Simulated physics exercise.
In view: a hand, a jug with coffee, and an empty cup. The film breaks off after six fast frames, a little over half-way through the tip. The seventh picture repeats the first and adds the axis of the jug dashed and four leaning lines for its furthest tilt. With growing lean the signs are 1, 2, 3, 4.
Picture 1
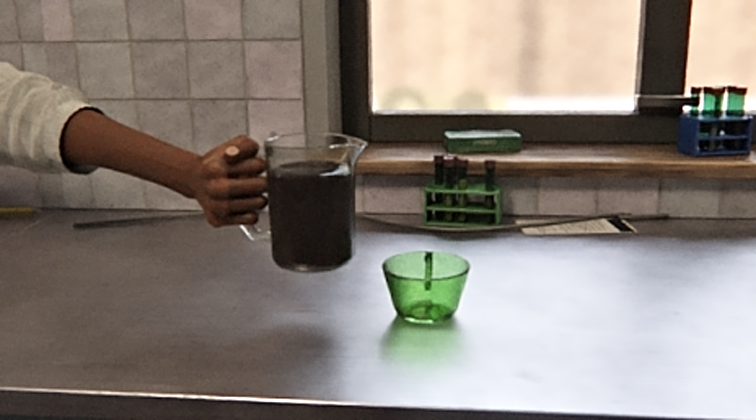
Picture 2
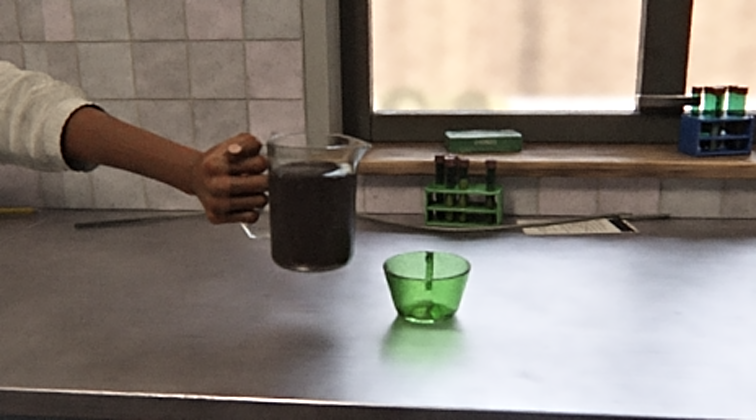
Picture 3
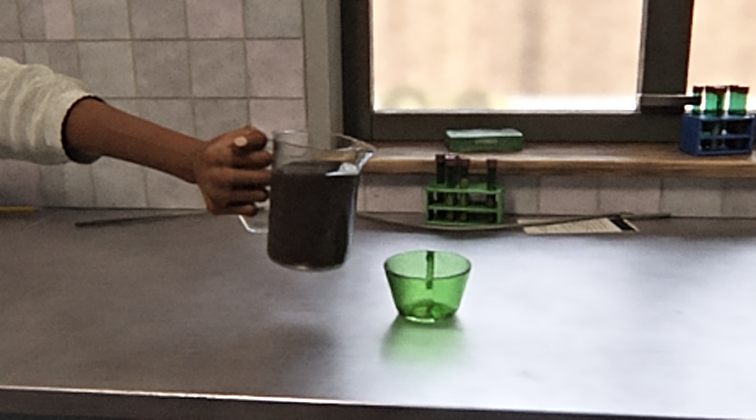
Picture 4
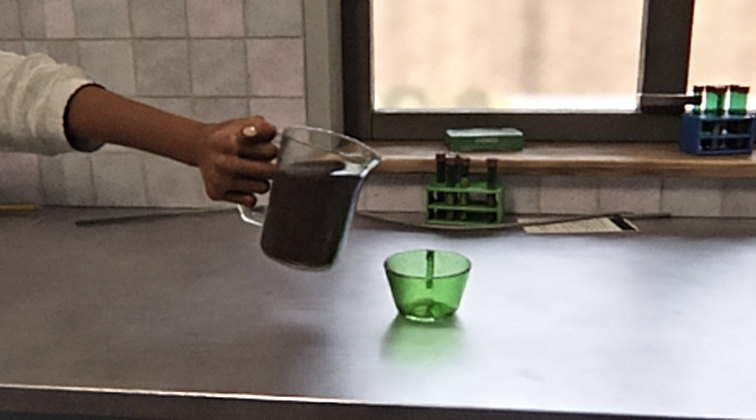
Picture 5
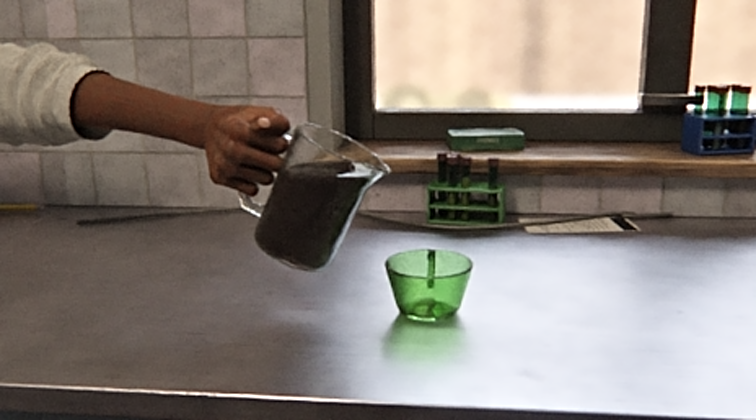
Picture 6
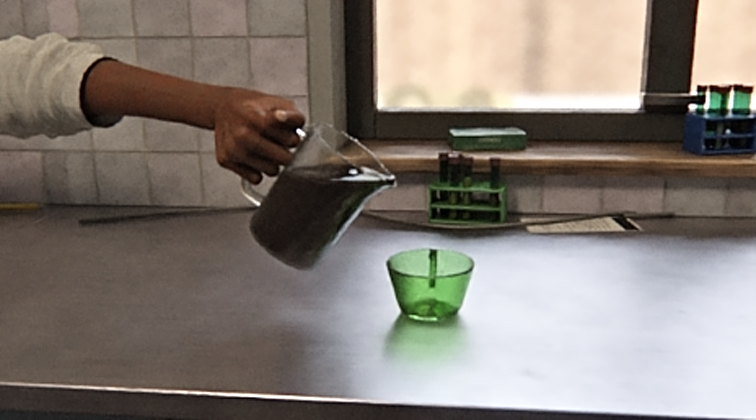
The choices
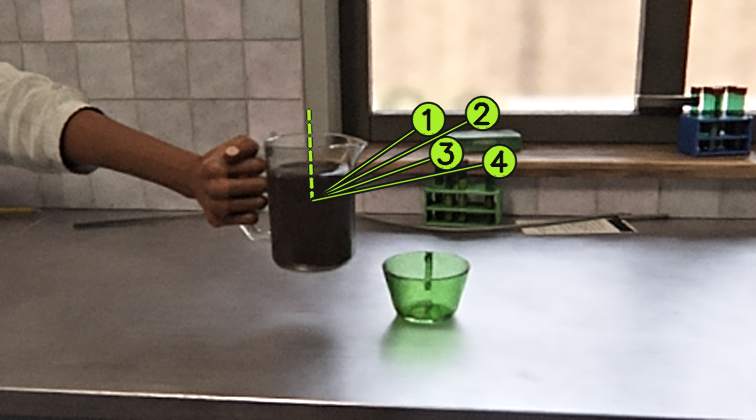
In this clip, a hand holds a glass jug of dark liquid upright above a counter, to the left of an empty green cup, then gradually tilts it to the right, the liquid shifting toward the lip.
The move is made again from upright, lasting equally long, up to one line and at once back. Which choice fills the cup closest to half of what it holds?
It is 1.
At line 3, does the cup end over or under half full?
Over.
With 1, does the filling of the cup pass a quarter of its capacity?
Yes, clearly.
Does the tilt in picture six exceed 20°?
Yes.
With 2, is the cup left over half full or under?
Over.
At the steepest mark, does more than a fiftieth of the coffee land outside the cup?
Yes, it does.
On the marked copy, 1 at (414, 129); 2 at (467, 121); 3 at (430, 159); 4 at (483, 164).
With 1, the cup ends with about 48 % of what it can hold; 3 % of the coffee is spilt.
With 2, the cup ends with about 73 % of what it can hold; 4 % of the coffee is spilt.
With 3, the cup ends with about 91 % of what it can hold; 11 % of the coffee is spilt.
With 4, the cup ends with about 87 % of what it can hold; 27 % of the coffee is spilt.
